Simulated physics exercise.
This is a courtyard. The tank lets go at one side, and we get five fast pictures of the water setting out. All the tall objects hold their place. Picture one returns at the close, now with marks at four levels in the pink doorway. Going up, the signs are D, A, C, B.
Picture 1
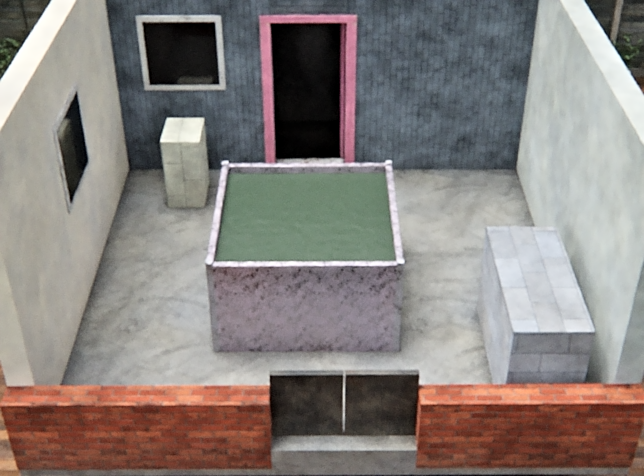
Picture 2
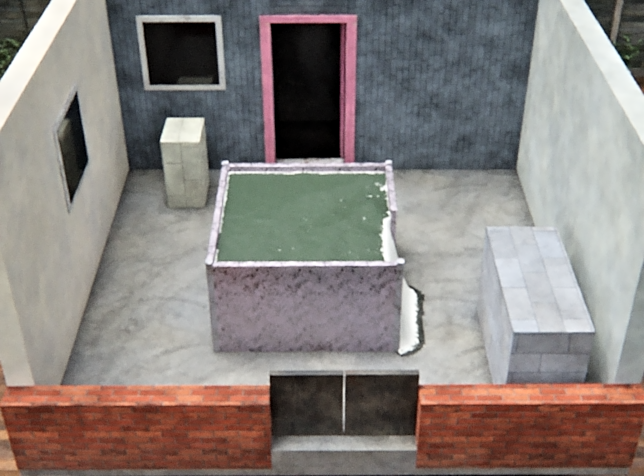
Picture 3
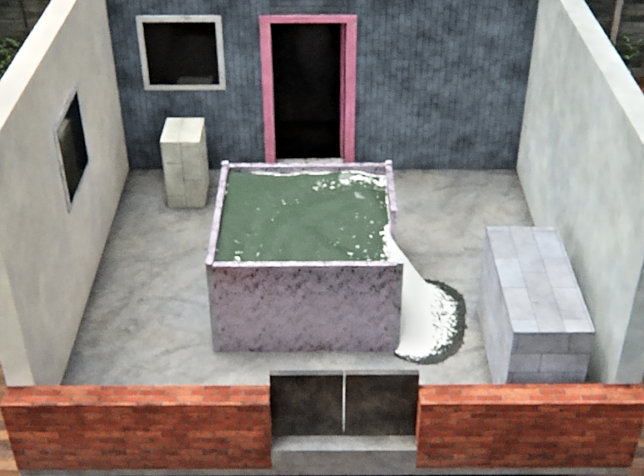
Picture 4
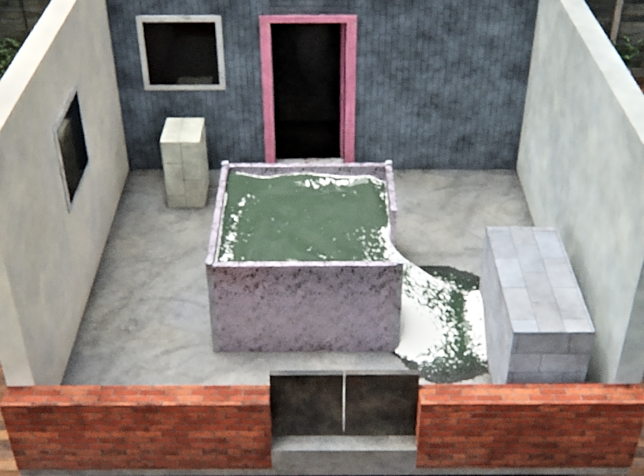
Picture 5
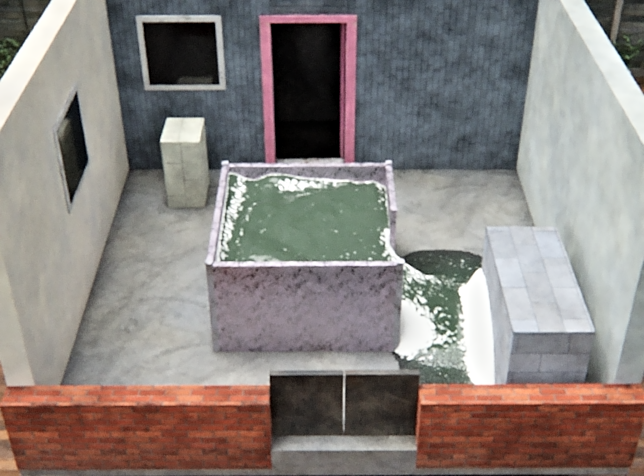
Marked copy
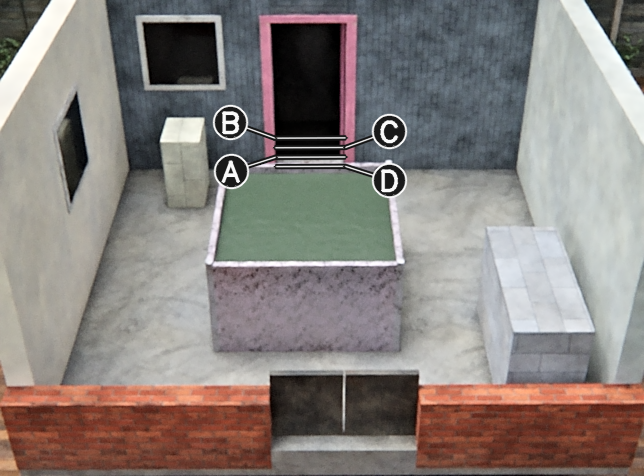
Green water pours from the tank's right side and spreads across the courtyard to the grey block.
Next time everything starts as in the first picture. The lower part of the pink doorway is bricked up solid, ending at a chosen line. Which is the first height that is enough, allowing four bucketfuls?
A will do.
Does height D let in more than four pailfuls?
Yes, it does.
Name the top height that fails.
Here it is height D.
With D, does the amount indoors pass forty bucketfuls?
No, less.
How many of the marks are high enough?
Three of the four.
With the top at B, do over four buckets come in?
No, not at all.
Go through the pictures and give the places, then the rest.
The first picture shows water in the tank at rest, its middle at (306, 217); foot of the pink doorway at (310, 169); shut gate at (344, 381).
In the second picture, 2 % of the ground under water, visible out to (413, 334).
In the third picture, 4 % of the ground under water, visible out to (453, 295).
In the fourth picture, 8 % of the ground under water, visible out to (483, 358).
In the fifth picture, 13 % of the ground under water, visible out to (447, 261).
In white, A at (310, 157); B at (310, 138); C at (310, 147); D at (310, 166); from the bottom up D, A, C, B.
For height A, nothing gets over.
For height B, nothing gets over.
For height C, nothing gets over.
For height D, about 13 bucketfuls get in.
